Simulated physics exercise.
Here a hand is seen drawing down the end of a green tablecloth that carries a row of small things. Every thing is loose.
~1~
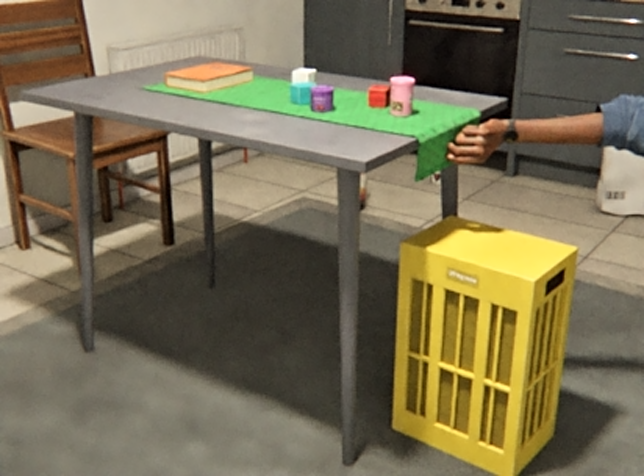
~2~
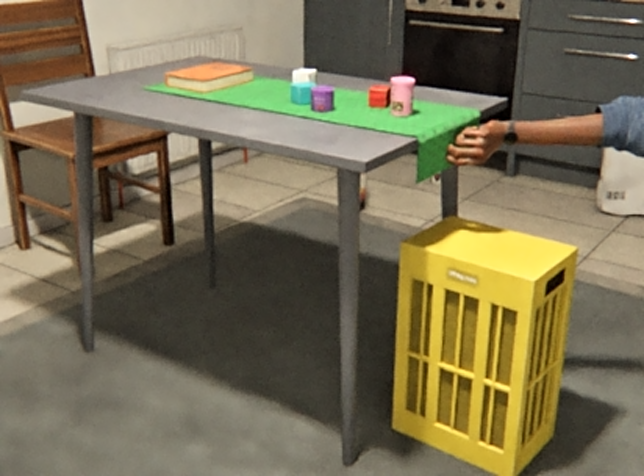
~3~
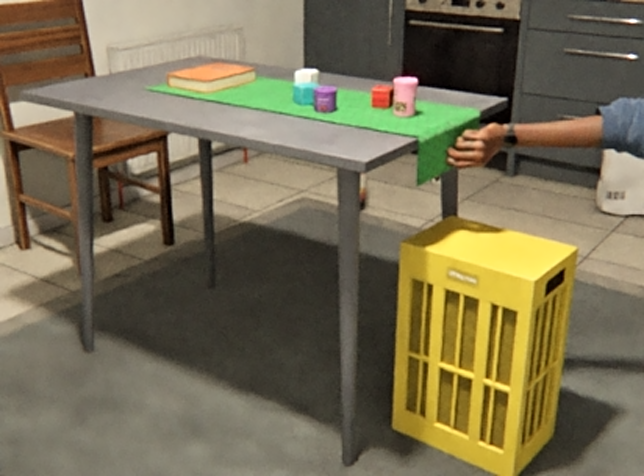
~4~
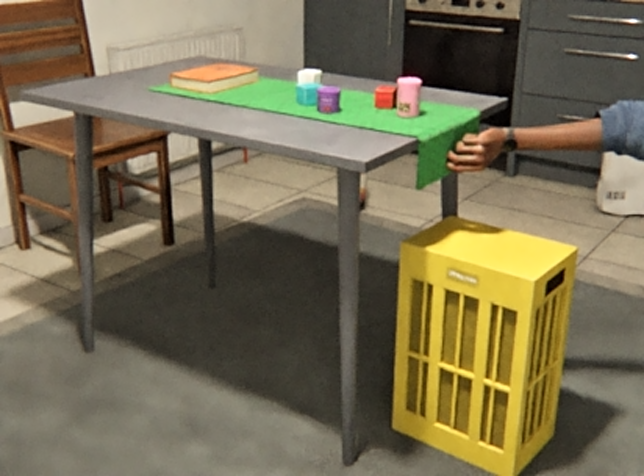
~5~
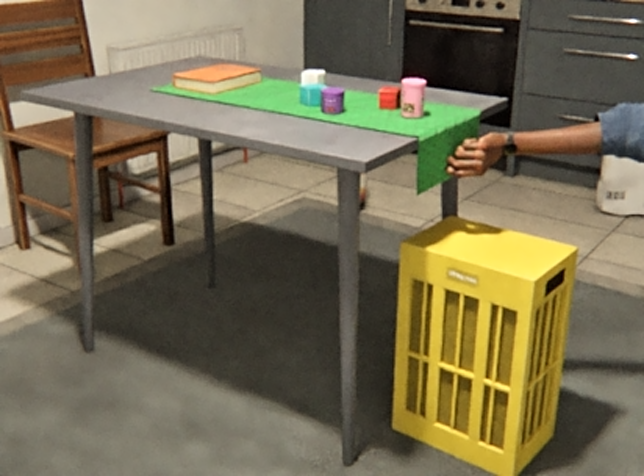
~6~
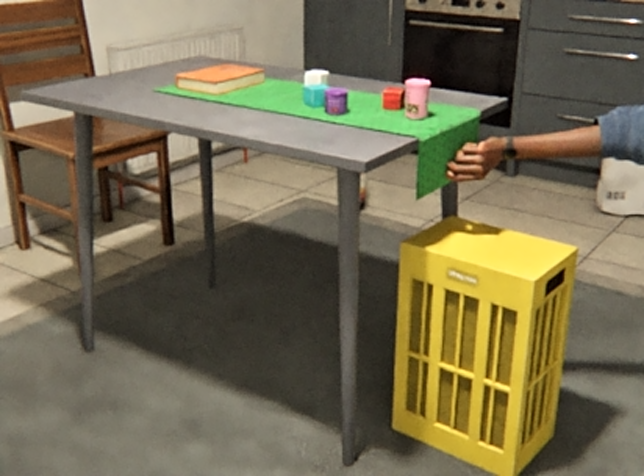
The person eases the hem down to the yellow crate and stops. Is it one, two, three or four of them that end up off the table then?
It is one.
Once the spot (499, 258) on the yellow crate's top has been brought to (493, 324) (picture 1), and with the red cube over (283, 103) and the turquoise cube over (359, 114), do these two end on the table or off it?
The red cube? Safe. The turquoise cube? Lost.
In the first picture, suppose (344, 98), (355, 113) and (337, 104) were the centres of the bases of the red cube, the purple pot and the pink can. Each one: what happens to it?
The red cube stays put; the purple pot stays put; and the pink can stays put.
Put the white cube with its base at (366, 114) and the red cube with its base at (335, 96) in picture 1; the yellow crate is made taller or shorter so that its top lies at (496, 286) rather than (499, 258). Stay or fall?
As for the white cube, it leaves the top; as for the red cube, it stays in place.
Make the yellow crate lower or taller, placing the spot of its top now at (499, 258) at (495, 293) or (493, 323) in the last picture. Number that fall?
We'd get 2 in the first case and 3 in the second.
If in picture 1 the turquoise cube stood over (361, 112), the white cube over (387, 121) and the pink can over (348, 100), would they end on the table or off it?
Start with the turquoise cube, which is kept; next the white cube, which is lost; last the pink can, which is kept.
Soon after, hem near (447, 217); all still up.
After that, hem on the crate; pink can gone.
In the end, hem on the crate; pink can gone. Over the edge go one.
